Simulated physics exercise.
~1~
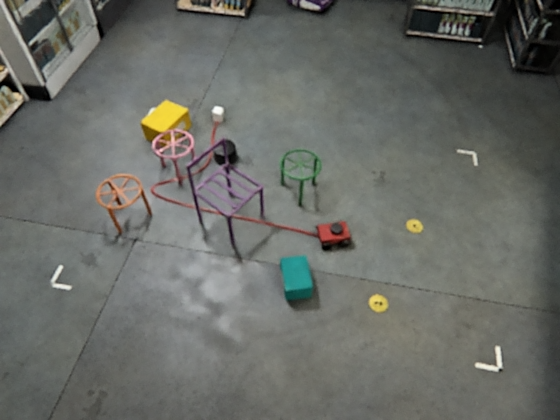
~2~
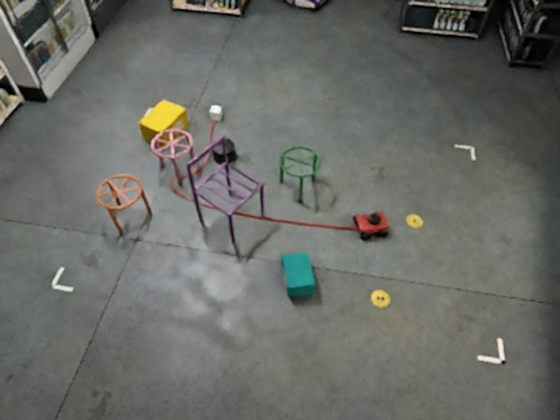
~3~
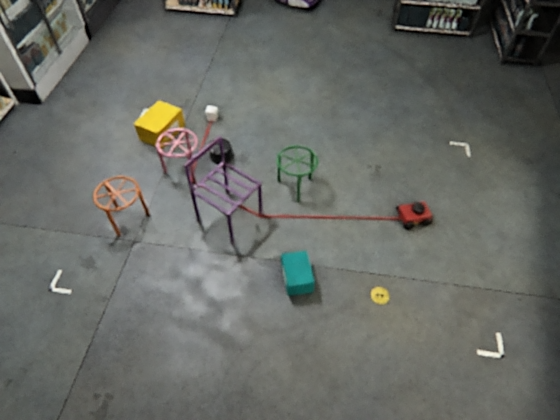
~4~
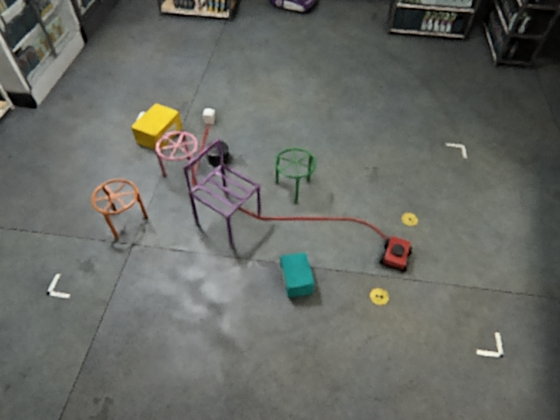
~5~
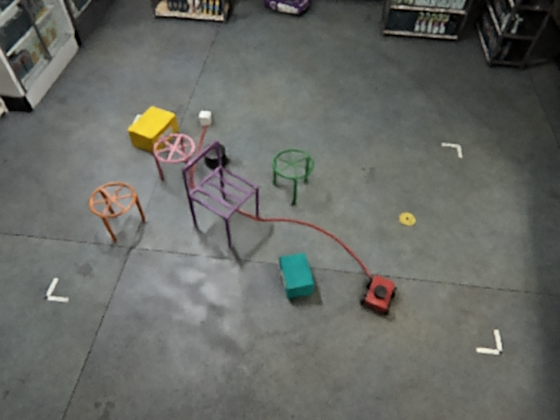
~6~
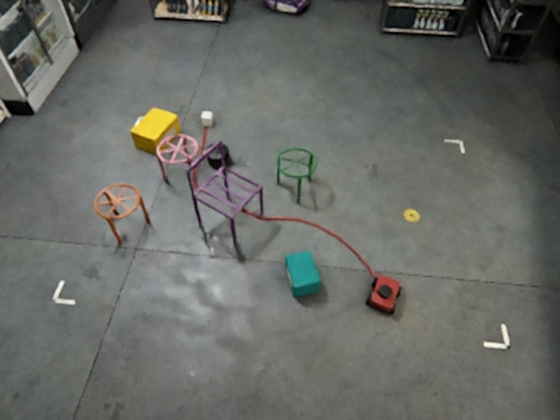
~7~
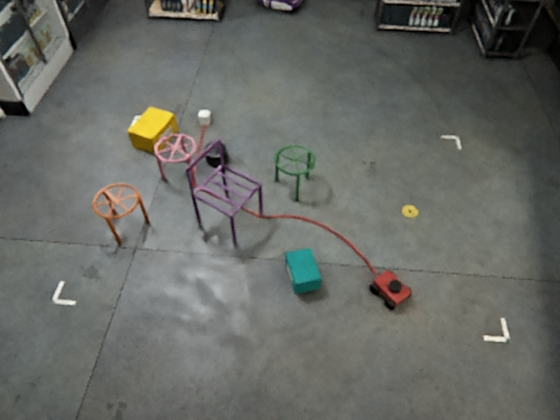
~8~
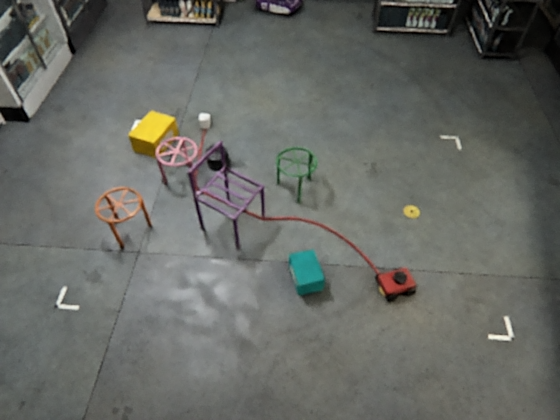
A small red cart trailing a red cord rolled right across a grey floor, past stools, a purple chair and boxes, to one yellow mark, then turned down to another and stopped on the lower right, its cord curving back toward the chair.
